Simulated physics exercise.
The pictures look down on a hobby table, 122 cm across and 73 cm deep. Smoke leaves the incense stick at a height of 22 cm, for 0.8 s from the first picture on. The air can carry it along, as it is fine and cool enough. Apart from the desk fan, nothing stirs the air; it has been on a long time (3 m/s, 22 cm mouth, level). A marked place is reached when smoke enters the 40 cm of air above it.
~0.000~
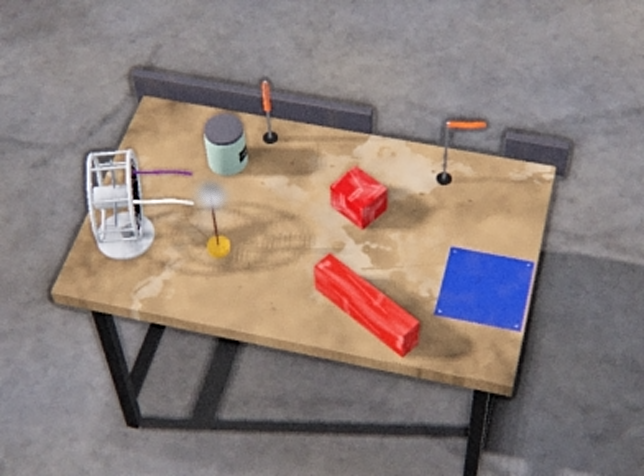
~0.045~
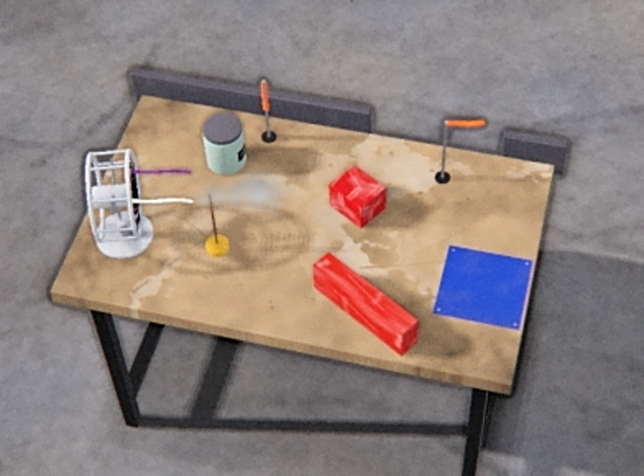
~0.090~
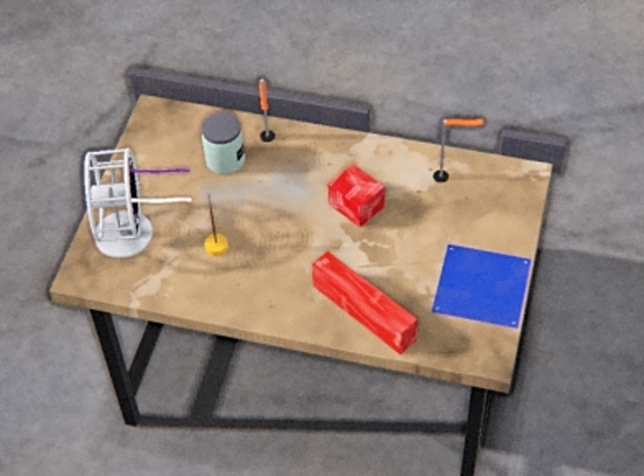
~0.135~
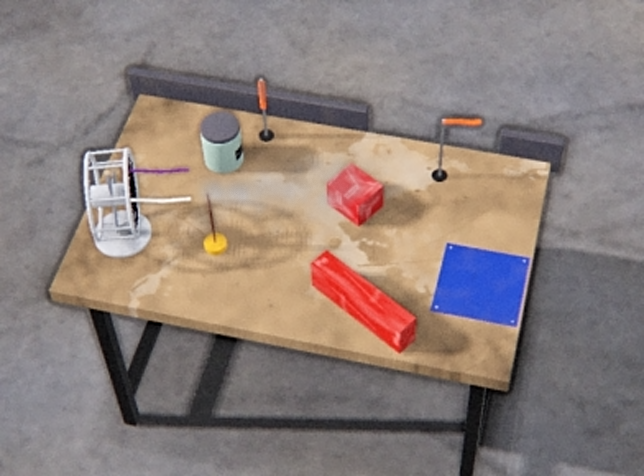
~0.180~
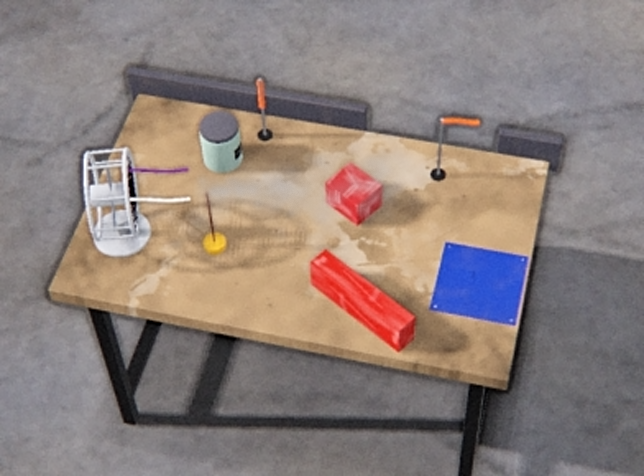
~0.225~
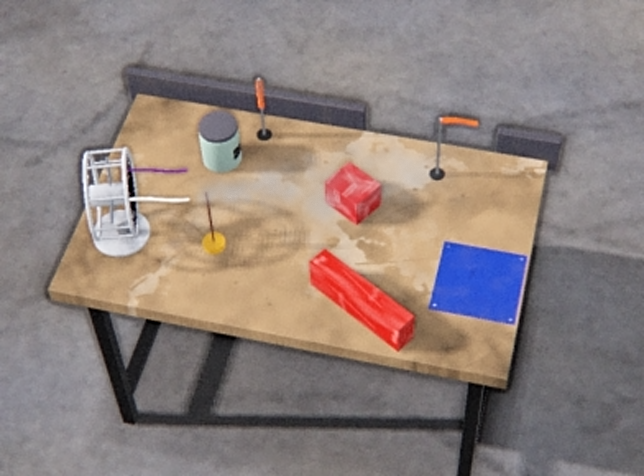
The footage shows a hobby table with a white desk fan, a jar, red blocks and a blue mat, as pale smoke above an incense stick drifts right, thinning and spreading across the smaller block while the objects stay put.
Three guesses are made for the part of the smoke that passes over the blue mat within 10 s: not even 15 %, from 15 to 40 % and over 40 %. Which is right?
The part that gets there is between 15 and 40 %.
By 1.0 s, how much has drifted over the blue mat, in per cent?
I reckon close to 15 %.
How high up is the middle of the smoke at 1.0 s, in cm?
I'd put it at around 20 cm up.
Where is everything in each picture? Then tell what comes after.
The smoke is thickest near (210, 195), the incense stick stands at (212, 207) and the desk fan is at (116, 197), in the first frame.
The smoke is thickest near (253, 192) and reaches out to (273, 194) and the blue mat is centred on (484, 287), in the second frame.
The smoke is thickest near (275, 191) and reaches out to (311, 190), a ribbon ends at (265, 109) and a ribbon ends at (482, 121), in the third frame.
The smoke is thickest near (289, 191) and reaches out to (355, 184), the top of a block is at (355, 184) and the top of a jar is at (220, 126), in the fourth frame.
The smoke is thickest near (300, 188) and reaches out to (391, 177), in the fifth frame.
The smoke is thickest near (320, 187) and reaches out to (434, 169), a ribbon ends at (261, 107) and a ribbon ends at (477, 123), in the sixth frame.
By 1.0 s, 39 % is gone from the area; 16 % has passed over the blue mat, and the middle of the rest is near (501, 186).
By 2.0 s, 91 % is gone from the area; 25 % has passed over the blue mat.
By 4.0 s, 100 % is gone from the area; 26 % has passed over the blue mat.
By 10.0 s, 100 % is gone from the area; 26 % has passed over the blue mat.
